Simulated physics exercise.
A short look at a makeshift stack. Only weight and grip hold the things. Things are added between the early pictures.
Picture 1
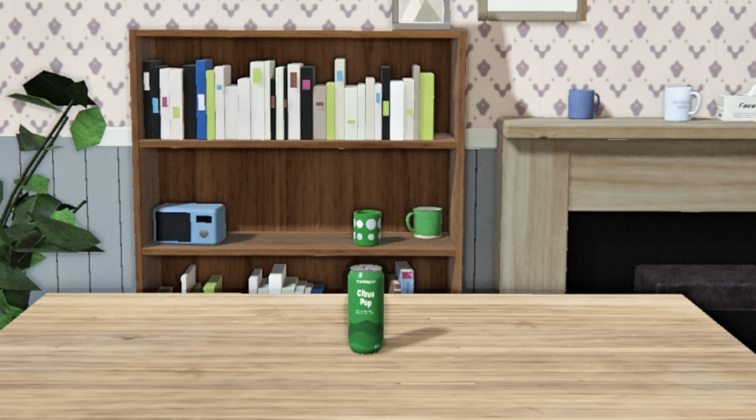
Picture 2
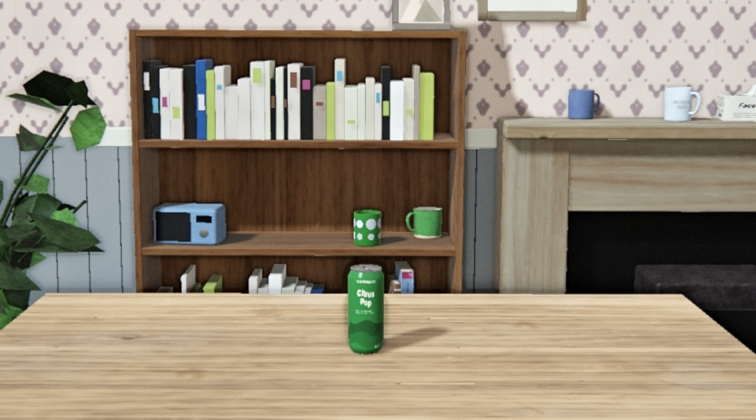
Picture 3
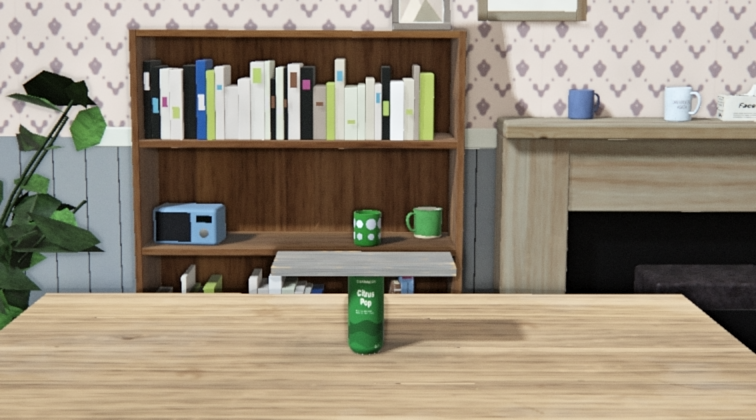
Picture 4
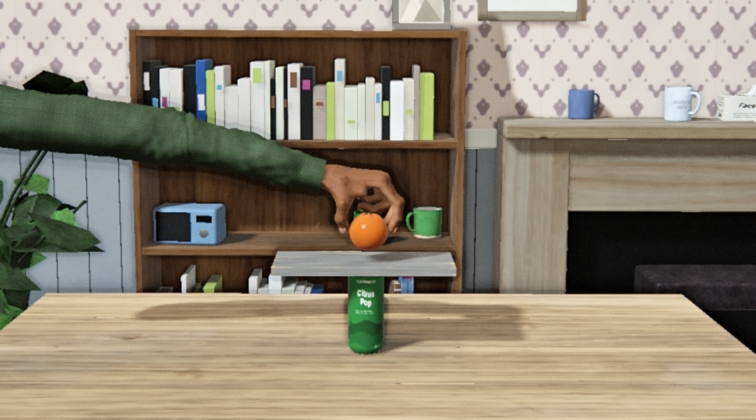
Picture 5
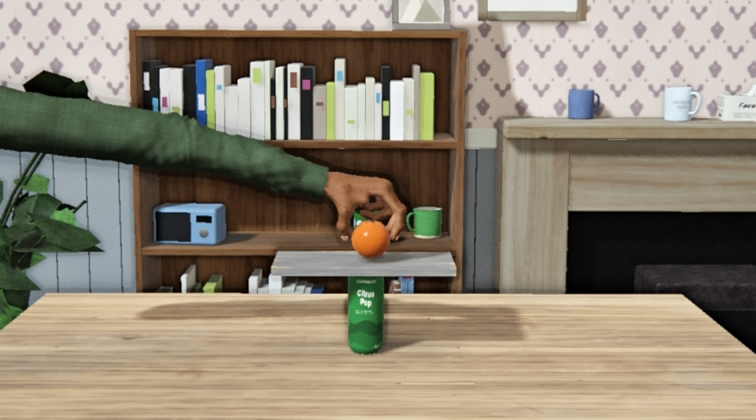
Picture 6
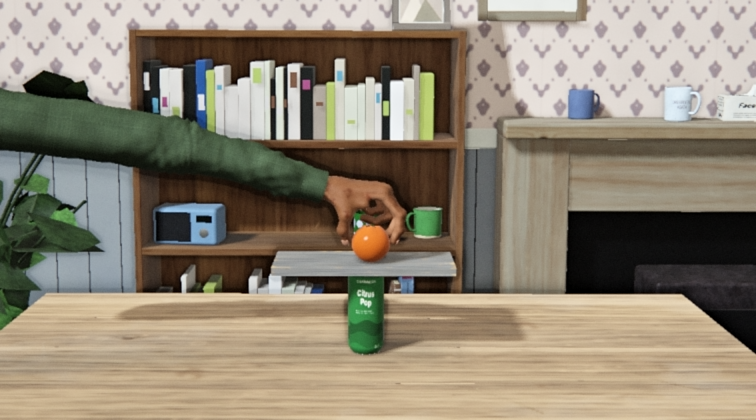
A hand in a green sleeve reaches in from the left above a pale wooden table, seen straight on in a room with a bookshelf and a fireplace. A green can stands on the table, and a flat grey board appears across its top before the arm comes into view. The hand lowers an orange tomato a short way onto the board, fingers still around it, while the camera stays still.
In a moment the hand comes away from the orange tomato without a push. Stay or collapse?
Outcome: The stack keeps its balance.
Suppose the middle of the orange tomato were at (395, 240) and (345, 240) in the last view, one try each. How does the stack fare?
First try: It stays up; second try: It keeps its balance.
Then, 0.20 s later than the last frame, all is still.
Then, 0.50 s later than the last frame, orange tomato resting near (371, 243).
When it is over, all 3 as before. End places, in pixels of the last picture, orange tomato near (371, 243). The stack holds.
